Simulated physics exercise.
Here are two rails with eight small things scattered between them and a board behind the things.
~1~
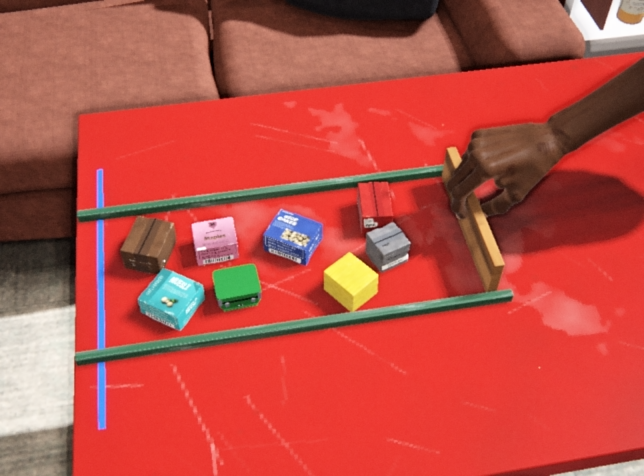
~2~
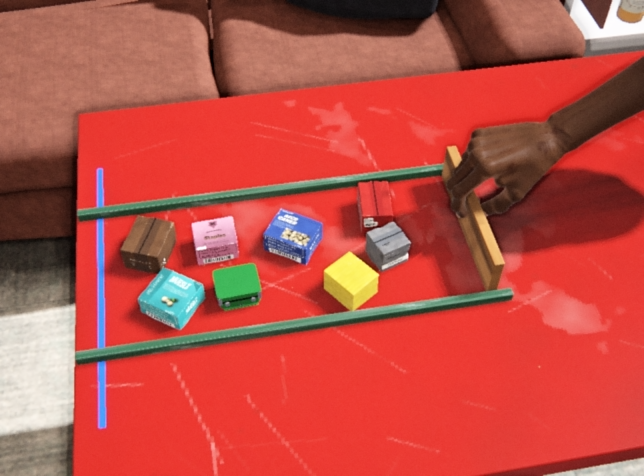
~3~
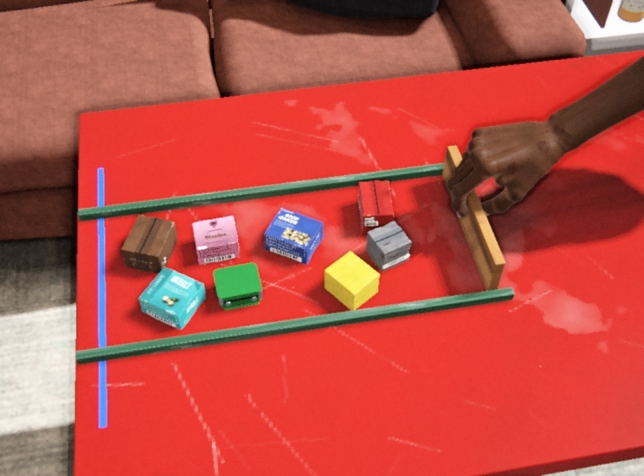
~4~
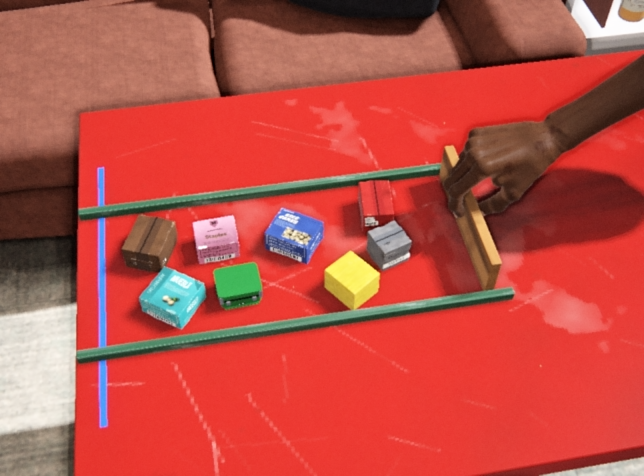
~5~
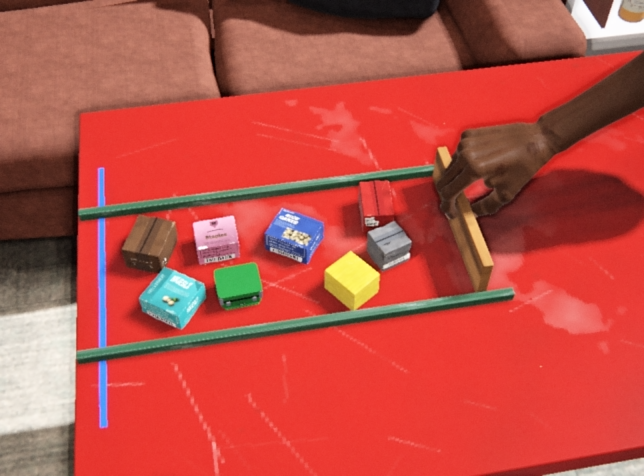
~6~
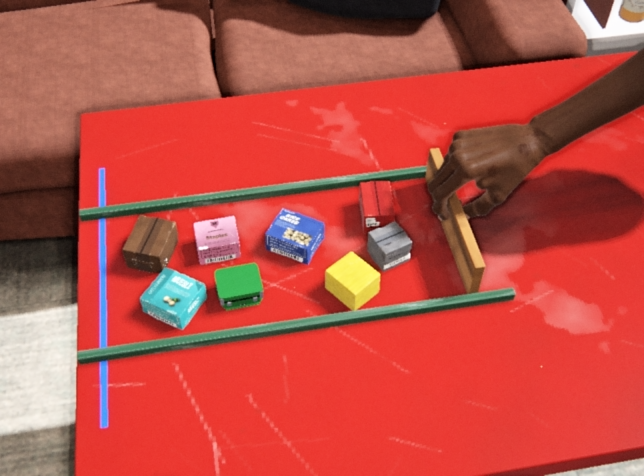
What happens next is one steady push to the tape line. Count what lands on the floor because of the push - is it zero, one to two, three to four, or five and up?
The count is five and up.
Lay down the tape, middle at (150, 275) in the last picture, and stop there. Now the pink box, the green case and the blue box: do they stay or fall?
Going one by one, the pink box ends up off, the green case is not lost, the blue box is not lost.
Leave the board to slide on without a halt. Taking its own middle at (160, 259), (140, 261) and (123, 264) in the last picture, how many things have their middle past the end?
3, 3 and 5.
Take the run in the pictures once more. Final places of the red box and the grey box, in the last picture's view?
In order, first (83, 247), then (82, 279).
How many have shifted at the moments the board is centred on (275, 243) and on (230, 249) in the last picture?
Tally: First 8; then 8.
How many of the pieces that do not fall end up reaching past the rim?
The count would be 3.
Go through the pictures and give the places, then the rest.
In the first picture, brown box (150, 245); turquoise box (172, 299); pink box (215, 241); board (471, 218); tape (101, 283).
In the second picture, turquoise box (172, 298); blue box (293, 236).
In the third picture, pink box (216, 240); red box (375, 207).
In the fourth picture, brown box (151, 244); yellow block (352, 281).
In the fifth picture, turquoise box (173, 298); grey box (389, 246).
In the sixth picture, brown box (152, 244); turquoise box (174, 298); pink box (217, 240); board (453, 219); tape (103, 282).
A little later, none off yet; brown box at rest near (152, 244); turquoise box at rest near (174, 298); pink box at rest near (217, 240).
Next, none off yet; brown box shifted well along near (68, 256); turquoise box shifted about its own width near (107, 312); pink box shifted well along near (111, 256).
When it is over, the number that fall off is five or more; down, blue box, green case, pink box, turquoise box and brown box.
